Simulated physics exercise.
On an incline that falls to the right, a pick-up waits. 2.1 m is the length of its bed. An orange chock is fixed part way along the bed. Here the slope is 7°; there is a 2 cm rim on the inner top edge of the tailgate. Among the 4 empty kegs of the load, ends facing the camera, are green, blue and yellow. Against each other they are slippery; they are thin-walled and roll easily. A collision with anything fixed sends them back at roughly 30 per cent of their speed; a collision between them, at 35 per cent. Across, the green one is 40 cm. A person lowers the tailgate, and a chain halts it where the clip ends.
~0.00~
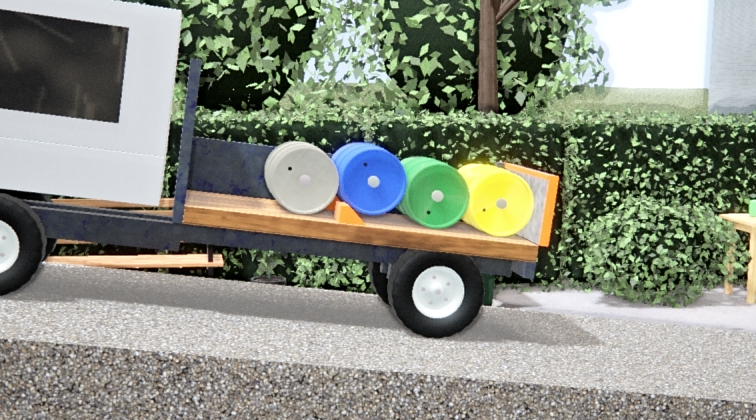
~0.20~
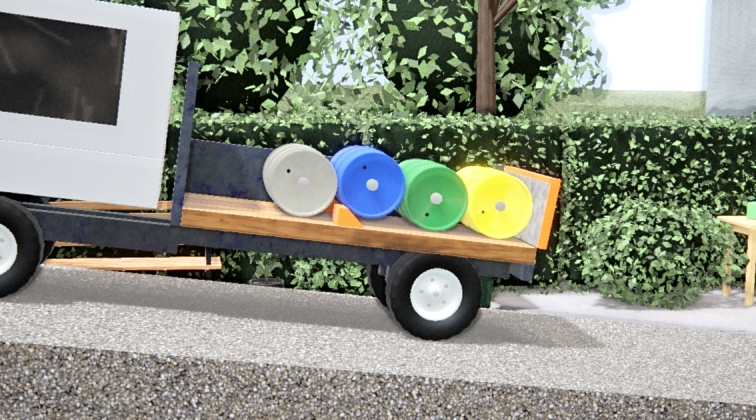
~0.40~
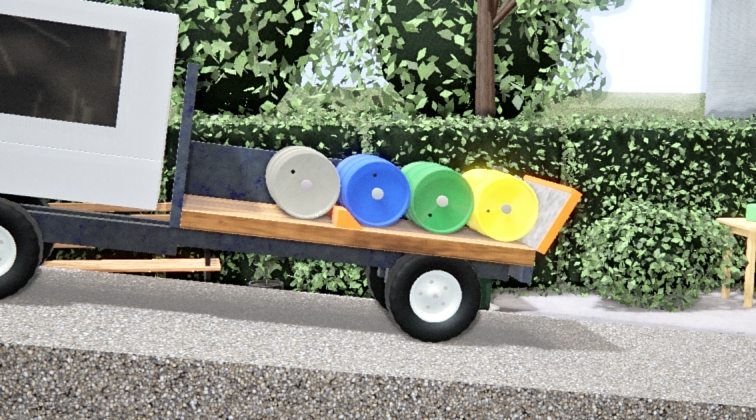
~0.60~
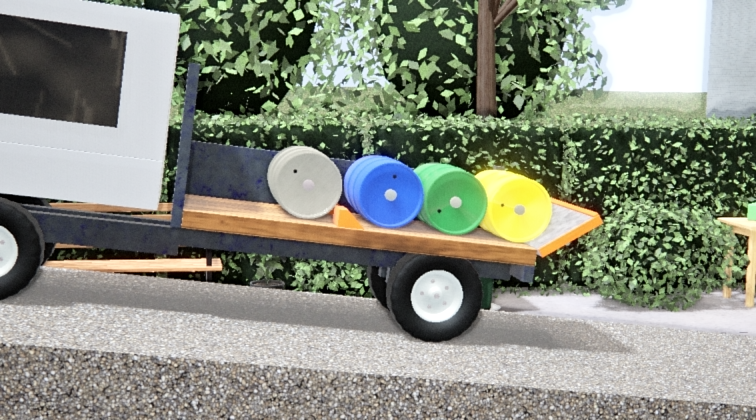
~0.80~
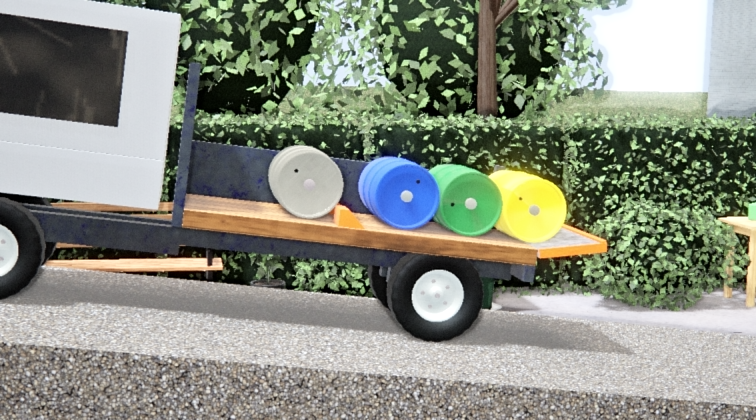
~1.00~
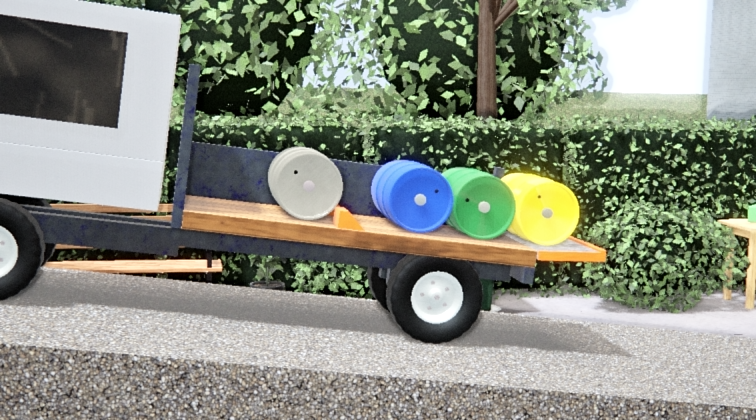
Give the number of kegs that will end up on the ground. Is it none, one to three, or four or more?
It is one to three.
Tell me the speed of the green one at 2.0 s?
Speed: Approx. 0.6 m/s.
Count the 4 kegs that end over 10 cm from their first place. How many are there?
3.
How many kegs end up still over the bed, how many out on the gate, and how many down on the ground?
In that order: 1, 0, 3.
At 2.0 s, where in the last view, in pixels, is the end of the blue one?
Its near end sits close to (507, 211).
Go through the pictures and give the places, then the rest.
The first frame shows green at (439, 197), blue at (374, 182), yellow at (504, 205); gate 83° above level, tip at (553, 179); 4 of the 4 make up the bottom layer on the bed.
The second frame shows green at (438, 199), blue at (373, 185), yellow at (503, 207); gate 80° above level, tip at (555, 182).
The third frame shows green at (444, 202), blue at (378, 194), yellow at (509, 210); gate 58° above level, tip at (576, 195).
The fourth frame shows green at (458, 203), blue at (391, 195), yellow at (522, 211); gate 29° above level, tip at (597, 221).
The fifth frame shows green at (473, 205), blue at (407, 197), yellow at (537, 211); gate 5° above level, tip at (603, 247).
The sixth frame shows green at (486, 208), blue at (421, 200), yellow at (550, 214); gate 2° below level, tip at (602, 257).
After 2.0 s, green is on the gate, 20 cm past the hinge, rolling right; blue is on the bed, 20 cm short of the hinge, rolling right; yellow is dropping off the gate; 1 of 4 is out.
After 3.2 s, green is out on the ground; blue is dropping off the gate; yellow is off the vehicle; 3 of 4 are out.
At rest (5.5 s), green is out on the ground; blue is off the vehicle; yellow is off the vehicle; 3 of 4 are out.
